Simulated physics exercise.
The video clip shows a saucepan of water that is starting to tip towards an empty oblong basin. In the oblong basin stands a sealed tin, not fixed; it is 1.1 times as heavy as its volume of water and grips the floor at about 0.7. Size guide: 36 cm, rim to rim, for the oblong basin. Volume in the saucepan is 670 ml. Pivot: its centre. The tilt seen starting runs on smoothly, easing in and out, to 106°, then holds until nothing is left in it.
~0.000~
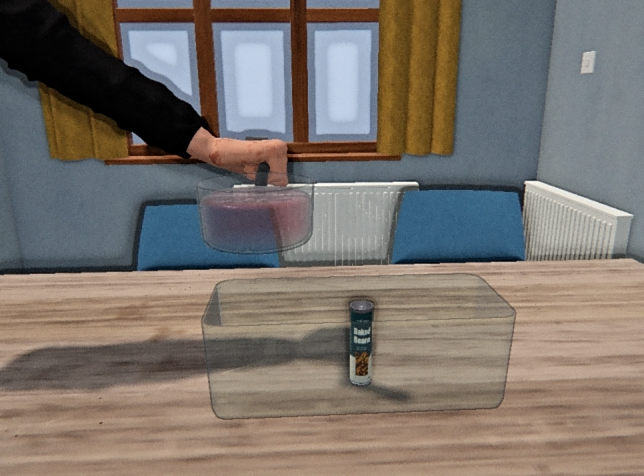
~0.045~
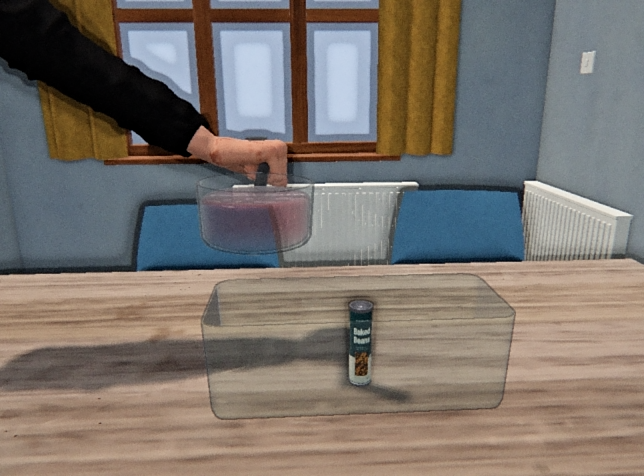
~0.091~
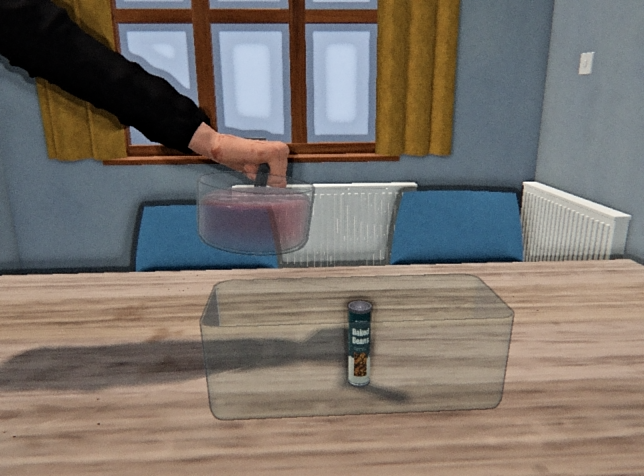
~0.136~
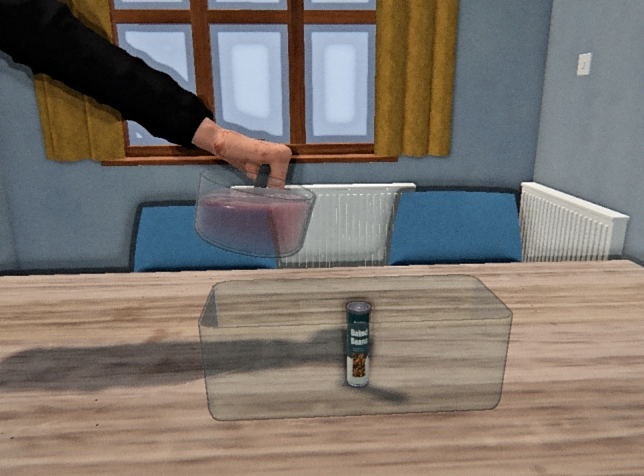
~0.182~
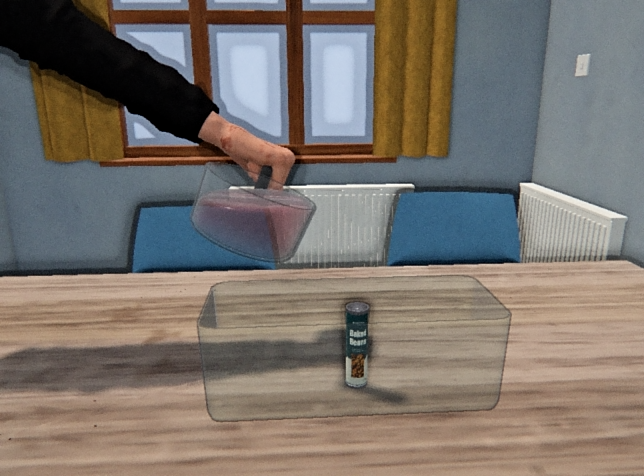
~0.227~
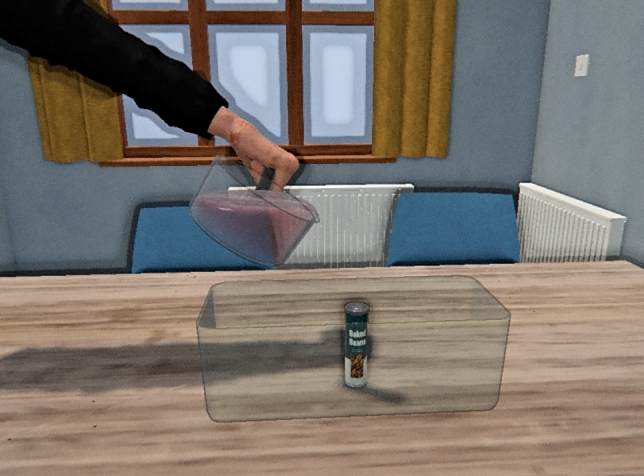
The footage shows a hand in a black sleeve holding a clear saucepan of pinkish liquid above a transparent oblong basin on a wooden table, a small tin visible at the basin, then gradually tilting the pan down to the right.
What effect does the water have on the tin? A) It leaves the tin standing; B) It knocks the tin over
(B) It knocks the tin over.
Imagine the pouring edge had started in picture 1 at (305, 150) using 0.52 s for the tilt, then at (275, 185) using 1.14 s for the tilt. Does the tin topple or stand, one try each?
Run one: It tumbles. Run two: It does not tip.
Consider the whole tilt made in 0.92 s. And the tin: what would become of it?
With that tilt, the tin stays on its base.
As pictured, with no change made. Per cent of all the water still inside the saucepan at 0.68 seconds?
Around 5 in a hundred is still there.
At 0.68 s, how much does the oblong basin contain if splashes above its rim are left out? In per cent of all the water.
Reading: Approx. 90 %.
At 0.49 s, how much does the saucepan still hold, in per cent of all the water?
Around 24 percent.
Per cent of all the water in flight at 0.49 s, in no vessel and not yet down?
Roughly 36 percent.
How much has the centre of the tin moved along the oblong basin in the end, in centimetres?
8.0 cm.
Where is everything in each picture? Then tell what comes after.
In the first picture, it leans 0°; its right rim is at (313, 182); the water meets the walls at (202, 197) and (311, 194); the oblong basin's rim runs from (210, 302) to (496, 294); the tin's top is at (362, 309).
In the second picture, it leans 2°; its right rim is at (313, 184); the water meets the walls at (202, 196) and (311, 195).
In the third picture, it leans 6°; its right rim is at (314, 189); the water meets the walls at (202, 196) and (311, 197).
In the fourth picture, it leans 13°; its right rim is at (315, 197); the water meets the walls at (201, 196) and (311, 198).
In the fifth picture, it leans 23°; its right rim is at (315, 208); the water meets the walls at (199, 197) and (314, 201).
In the sixth picture, it leans 34°; its right rim is at (314, 220); the water meets the walls at (195, 197) and (313, 210); 3 per cent is over the edge.
By 0.49 s the tilt is 98° and 24 per cent is still to pour; the tin stands where it began.
By 0.68 s the tilt is 106° and 5 per cent is still to pour; the tin leans 4°.
By 0.87 s the tilt is 106° and 0 per cent is still to pour; the tin leans 37°.
By 1.09 s the tilt is 106° and 0 per cent is still to pour; the tin lies on its side.
At rest the tin lies on its side.
